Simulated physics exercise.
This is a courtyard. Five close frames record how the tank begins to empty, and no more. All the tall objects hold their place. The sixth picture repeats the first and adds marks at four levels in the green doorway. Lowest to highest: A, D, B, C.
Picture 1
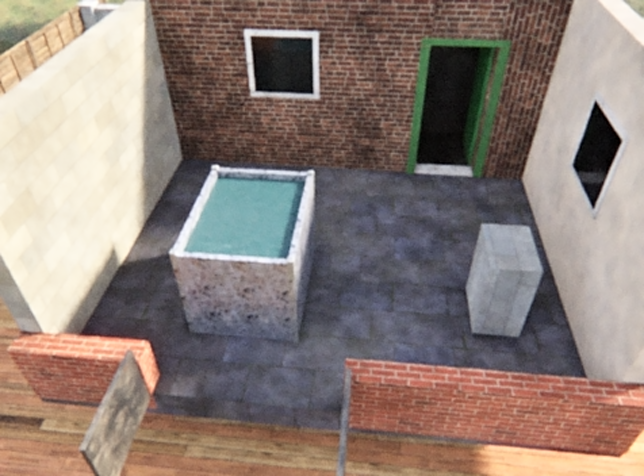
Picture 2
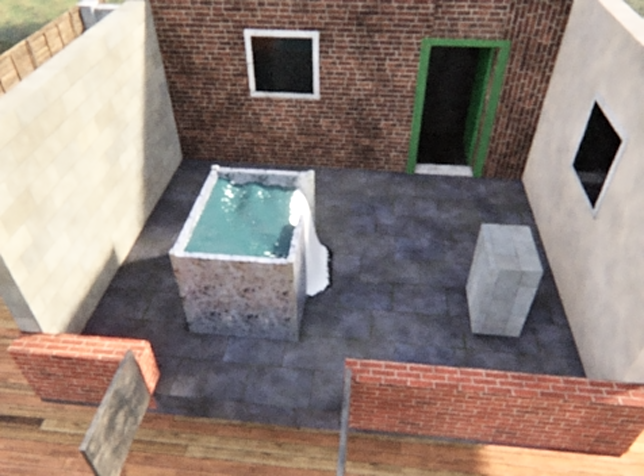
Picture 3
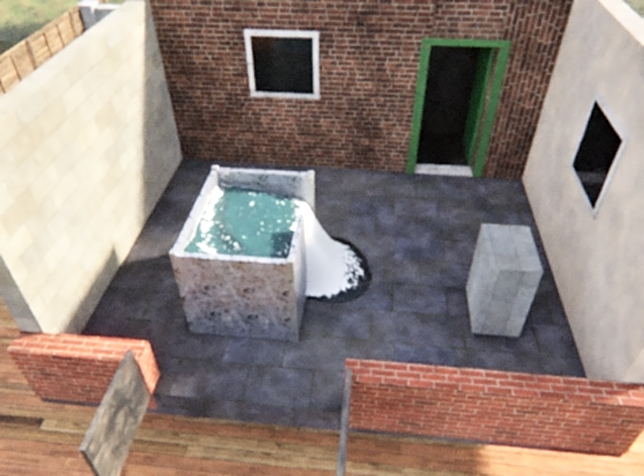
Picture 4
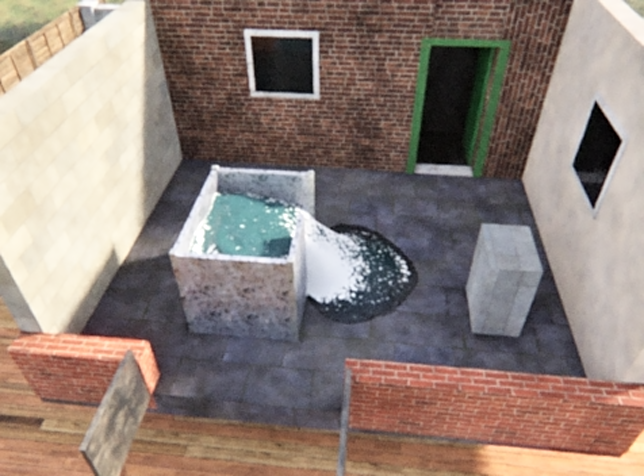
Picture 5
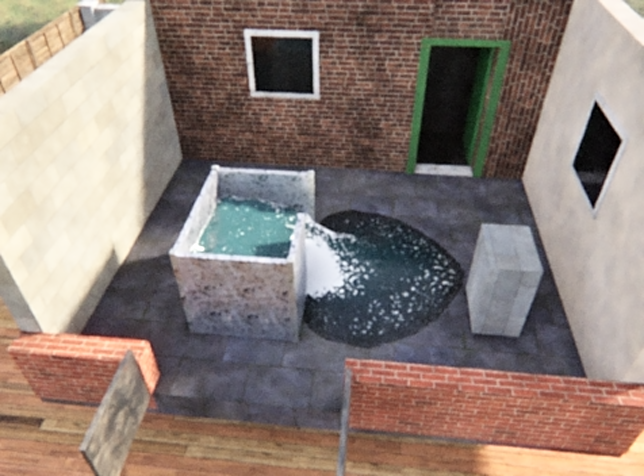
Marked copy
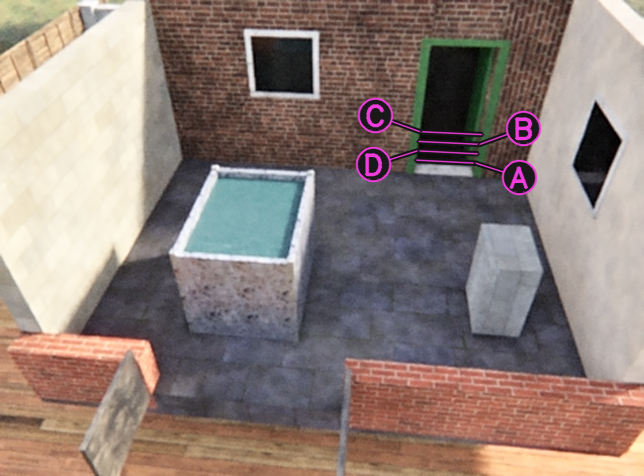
Water pouring from the right side of a raised stone tank and spreading rightward across the dark paving of a walled courtyard.
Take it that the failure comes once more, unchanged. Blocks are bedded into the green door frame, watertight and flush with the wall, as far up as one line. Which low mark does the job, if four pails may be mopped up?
Go for A.
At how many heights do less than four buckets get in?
All of the four.
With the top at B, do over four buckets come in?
No, that is safe.
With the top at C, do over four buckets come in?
No.
On the marked copy, A at (445, 161); B at (449, 142); C at (450, 133); D at (447, 152); from the bottom up A, D, B, C.
With A, a splash gets over, under a bucket.
With B, nothing gets over.
With C, nothing gets over.
With D, nothing gets over.
